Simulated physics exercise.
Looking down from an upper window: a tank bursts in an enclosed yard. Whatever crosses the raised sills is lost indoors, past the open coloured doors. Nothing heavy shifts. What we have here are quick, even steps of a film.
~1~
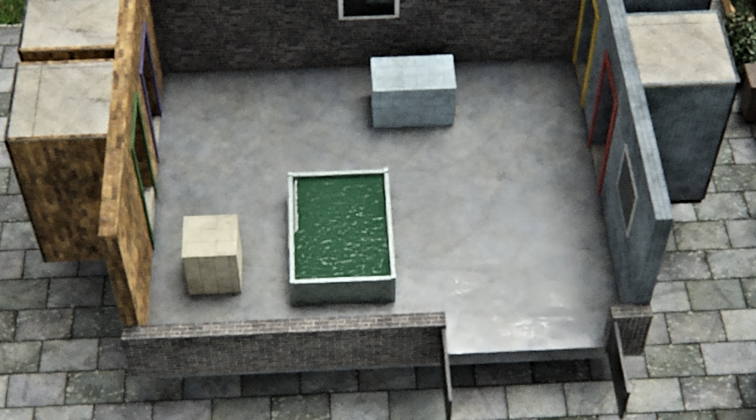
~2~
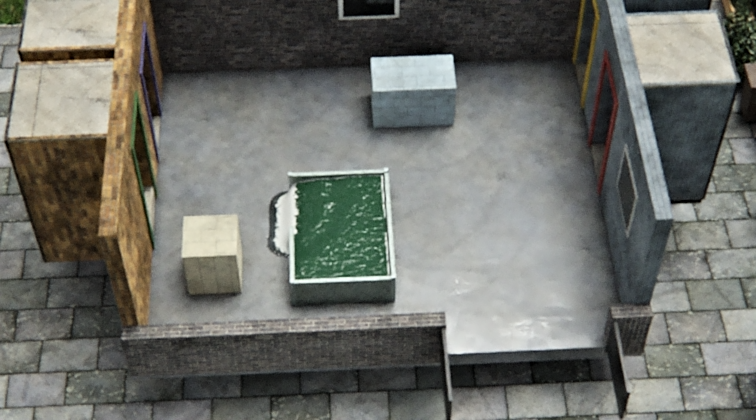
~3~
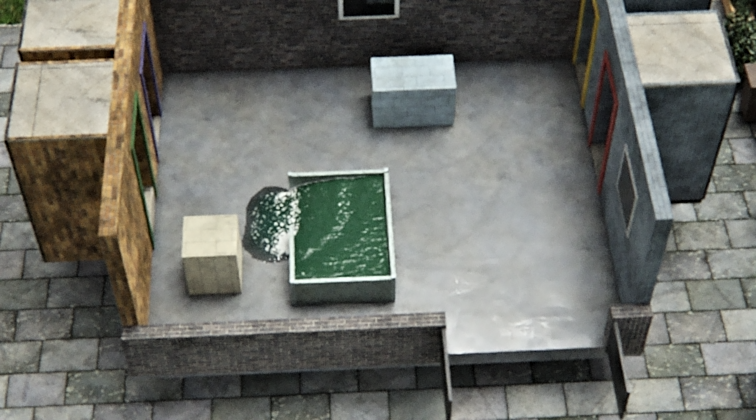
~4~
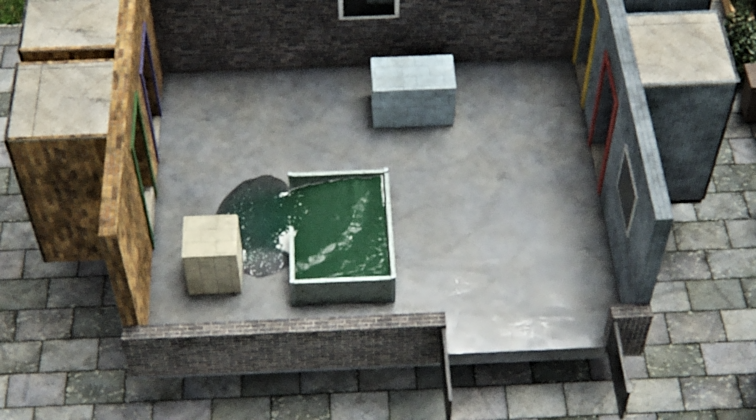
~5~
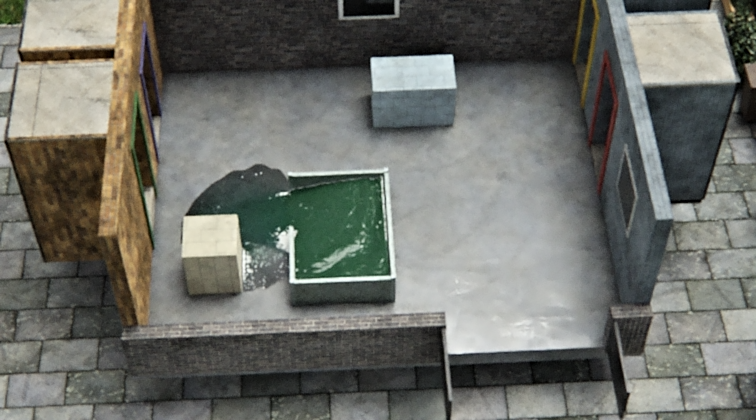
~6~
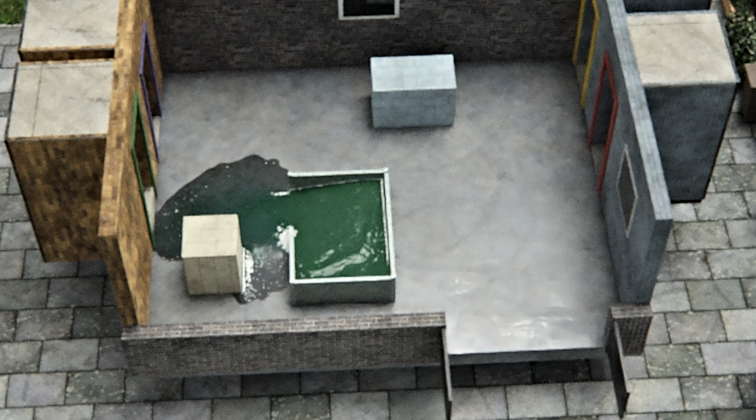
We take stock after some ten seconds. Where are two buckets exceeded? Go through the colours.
The red door stays inside what's allowed there, the green door stays inside what's allowed there, the yellow door stays inside what's allowed there, the blue door goes beyond what's allowed there.
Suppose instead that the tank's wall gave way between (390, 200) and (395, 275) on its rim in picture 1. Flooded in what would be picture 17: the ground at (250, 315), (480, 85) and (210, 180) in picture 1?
One after the other: Free of water, clear, not flooded.
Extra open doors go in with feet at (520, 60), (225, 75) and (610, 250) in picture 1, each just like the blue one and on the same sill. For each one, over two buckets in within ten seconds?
Falls short; exceeds the limit; falls short.
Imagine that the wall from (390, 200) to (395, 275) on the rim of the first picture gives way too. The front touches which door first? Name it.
First: The red-painted one.
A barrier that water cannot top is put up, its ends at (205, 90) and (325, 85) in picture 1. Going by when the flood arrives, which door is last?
It is the red one.
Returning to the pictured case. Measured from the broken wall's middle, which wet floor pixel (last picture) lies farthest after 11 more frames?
I would point to (163, 76).
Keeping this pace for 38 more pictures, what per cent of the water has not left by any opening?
About 96 %.
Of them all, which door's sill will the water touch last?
Answer - the red one.
A moment on, water covers 15 % of the floor; the red door not reached, the green door wet at the sill, nothing in, the yellow door not reached, the blue door not reached.
Next, water covers 25 % of the floor; the red door not reached, the green door wet at the sill, nothing in, the yellow door not reached, the blue door under two buckets in.
Then, water covers 30 % of the floor; the red door not reached, the green door wet at the sill, nothing in, the yellow door not reached, the blue door over two buckets in.
Later, water covers 55 % of the floor; the red door not reached, the green door wet at the sill, nothing in, the yellow door not reached, the blue door over two buckets in.
In the end, water covers 85 % of the floor; the red door wet at the sill, nothing in, the green door wet at the sill, nothing in, the yellow door under two buckets in, the blue door over two buckets in.
